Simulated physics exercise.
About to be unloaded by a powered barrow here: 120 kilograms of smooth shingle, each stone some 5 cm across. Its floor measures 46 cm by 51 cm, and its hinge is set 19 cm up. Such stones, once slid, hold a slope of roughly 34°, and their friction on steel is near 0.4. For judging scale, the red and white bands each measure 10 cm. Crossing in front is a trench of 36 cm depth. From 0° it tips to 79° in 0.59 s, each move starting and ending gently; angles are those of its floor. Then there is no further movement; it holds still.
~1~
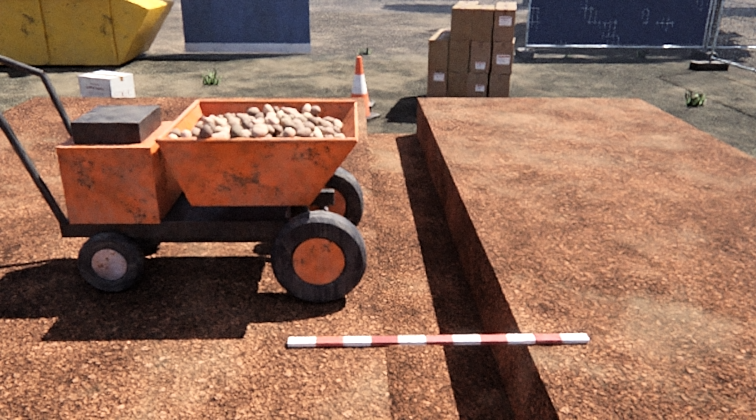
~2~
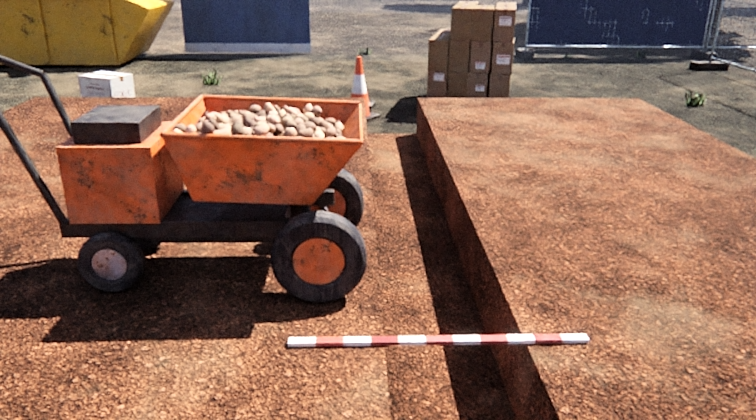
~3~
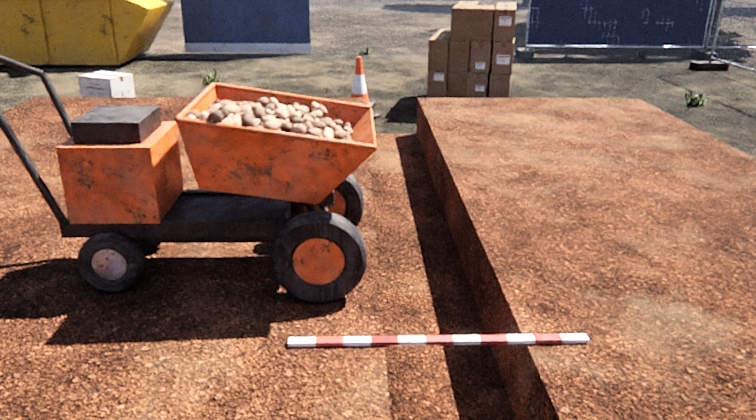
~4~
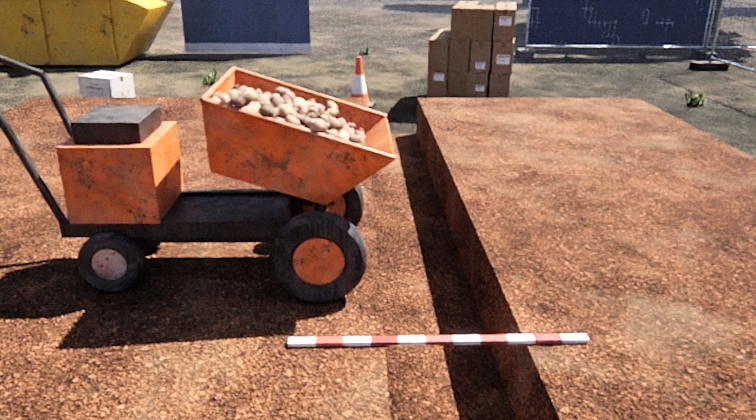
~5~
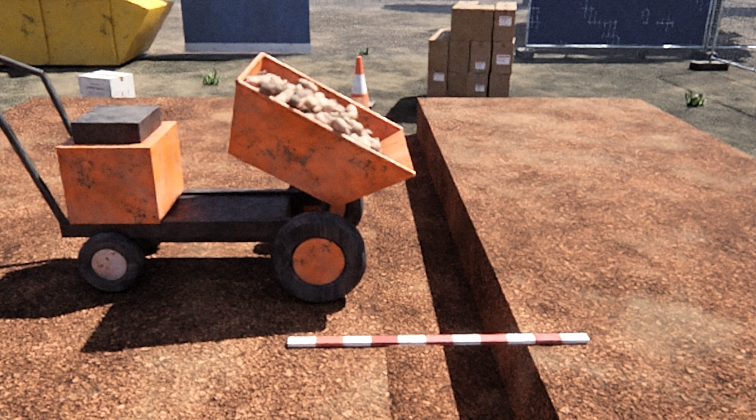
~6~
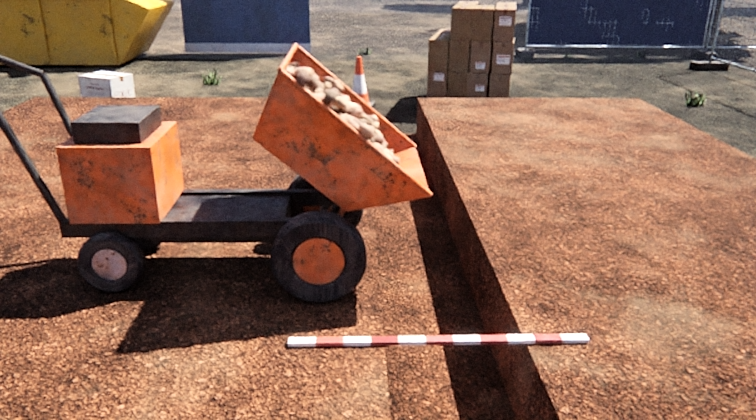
An orange powered barrow with black-tyred wheels stands at the left of a sunlit worksite of reddish-brown ground, seen from slightly above by a still camera. Pale stones fill its front tray beside a dark trench, with a red and white striped pole across the foreground and a yellow skip, cone and brown boxes behind. The tray tilts steeply rightward, its rear rising and front lip lowering, while the wheels stay put.
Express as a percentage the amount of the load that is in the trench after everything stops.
The amount is close to 59 per cent of the load.
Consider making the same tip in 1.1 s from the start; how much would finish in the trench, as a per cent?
In that case, around 75%.
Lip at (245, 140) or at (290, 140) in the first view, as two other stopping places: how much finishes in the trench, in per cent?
95 %, then 100 %.
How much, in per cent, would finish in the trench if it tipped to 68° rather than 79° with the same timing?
In that case some 55 per cent.
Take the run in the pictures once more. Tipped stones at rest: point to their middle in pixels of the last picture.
Around (480, 315).
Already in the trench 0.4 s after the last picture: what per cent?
Roughly 35% by that time.
Then, 0.1 s after the last picture the floor is at 66°, 100 % in the tray; the foremost stones are at (441, 219).
Then, 0.4 s after the last picture the floor is at 79°, 44 % in the tray, 35 % in the trench, 21 % past the trench; the foremost stones are at (544, 251).
Then, 0.7 s after the last picture the floor is at 79°, 2 % in the tray, 56 % in the trench, 42 % past the trench; the foremost stones are at (749, 284).
Then, 2.7 s after the last picture the floor is at 79°, 0 % in the tray, 59 % in the trench, 41 % past the trench; the foremost stones are past the picture's edge.
